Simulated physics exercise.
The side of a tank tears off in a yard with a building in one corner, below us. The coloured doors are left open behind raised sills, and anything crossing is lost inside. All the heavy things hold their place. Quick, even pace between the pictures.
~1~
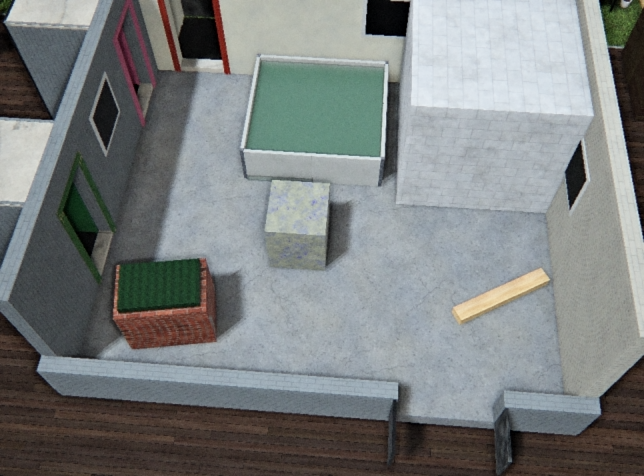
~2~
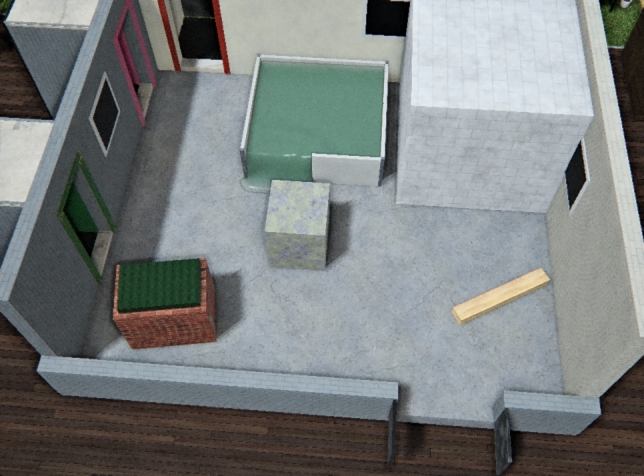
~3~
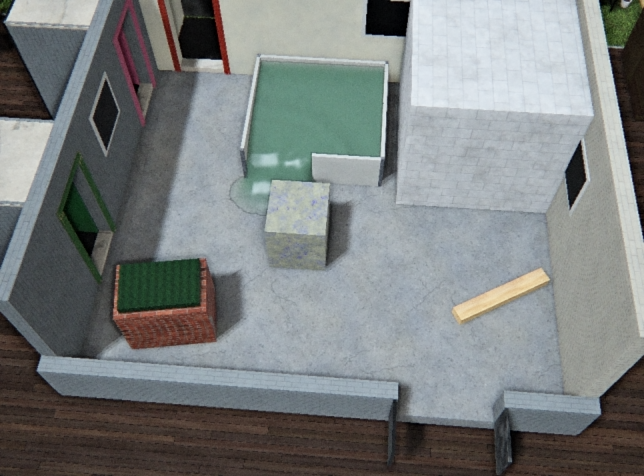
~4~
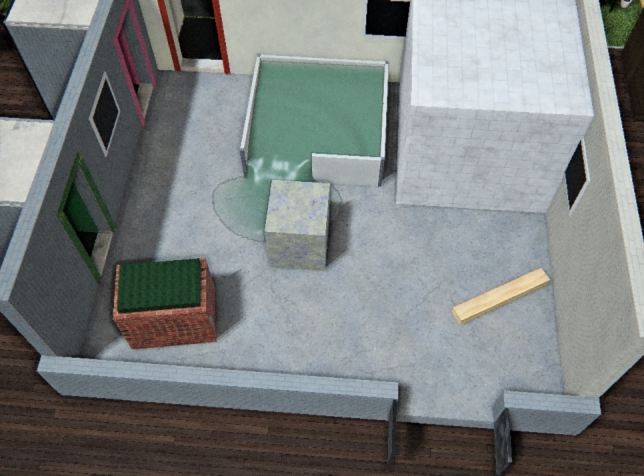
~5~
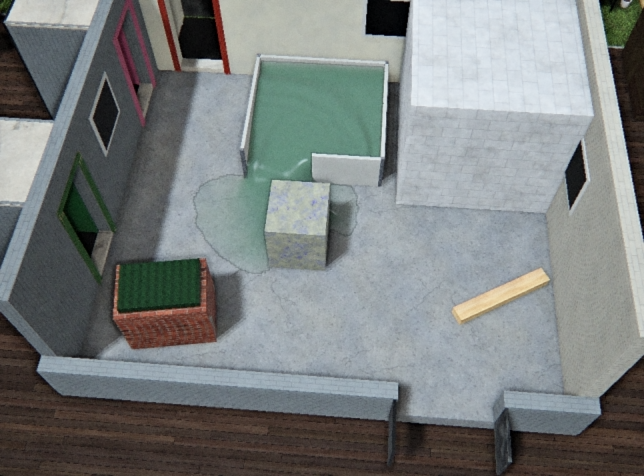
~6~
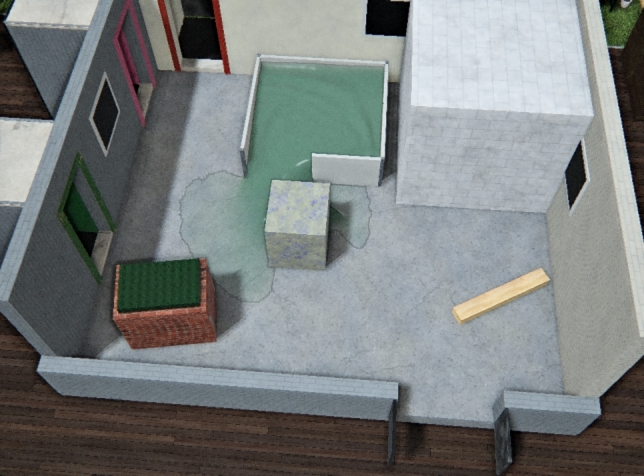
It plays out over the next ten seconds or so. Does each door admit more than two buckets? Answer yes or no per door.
Answers: The pink door: No; the red door: No; the green door: Yes.
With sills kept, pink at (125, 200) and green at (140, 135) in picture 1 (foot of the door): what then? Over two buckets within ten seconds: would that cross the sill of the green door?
Green: Falls short.
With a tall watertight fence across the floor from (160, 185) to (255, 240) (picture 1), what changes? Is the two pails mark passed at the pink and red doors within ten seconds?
Pink door: Above the mark; red door: Above the mark.
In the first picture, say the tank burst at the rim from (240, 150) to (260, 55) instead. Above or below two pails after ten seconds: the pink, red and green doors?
One by one: Pink door ends up above; red door ends up above; green door ends up above.
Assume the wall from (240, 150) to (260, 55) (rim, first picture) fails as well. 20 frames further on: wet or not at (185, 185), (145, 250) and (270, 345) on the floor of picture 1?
Soaked, soaked, untouched.
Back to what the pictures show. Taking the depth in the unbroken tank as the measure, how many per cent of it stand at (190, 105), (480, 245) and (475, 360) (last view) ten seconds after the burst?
Around 12, 10 and 12 %.
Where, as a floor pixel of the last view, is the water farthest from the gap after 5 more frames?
Approximate pixel: (189, 383).
A moment on, water covers 25 % of the floor; the pink door not reached, the red door not reached, the green door not reached.
Next, water covers 45 % of the floor; the pink door not reached, the red door not reached, the green door over two buckets in.
Then, water covers 65 % of the floor; the pink door not reached, the red door not reached, the green door far over two buckets in.
Later, water covers 90 % of the floor; the pink door wet at the sill, nothing in, the red door wet at the sill, nothing in, the green door far over two buckets in.
In the end, water covers 100 % of the floor; the pink door wet at the sill, nothing in, the red door wet at the sill, nothing in, the green door far over two buckets in.
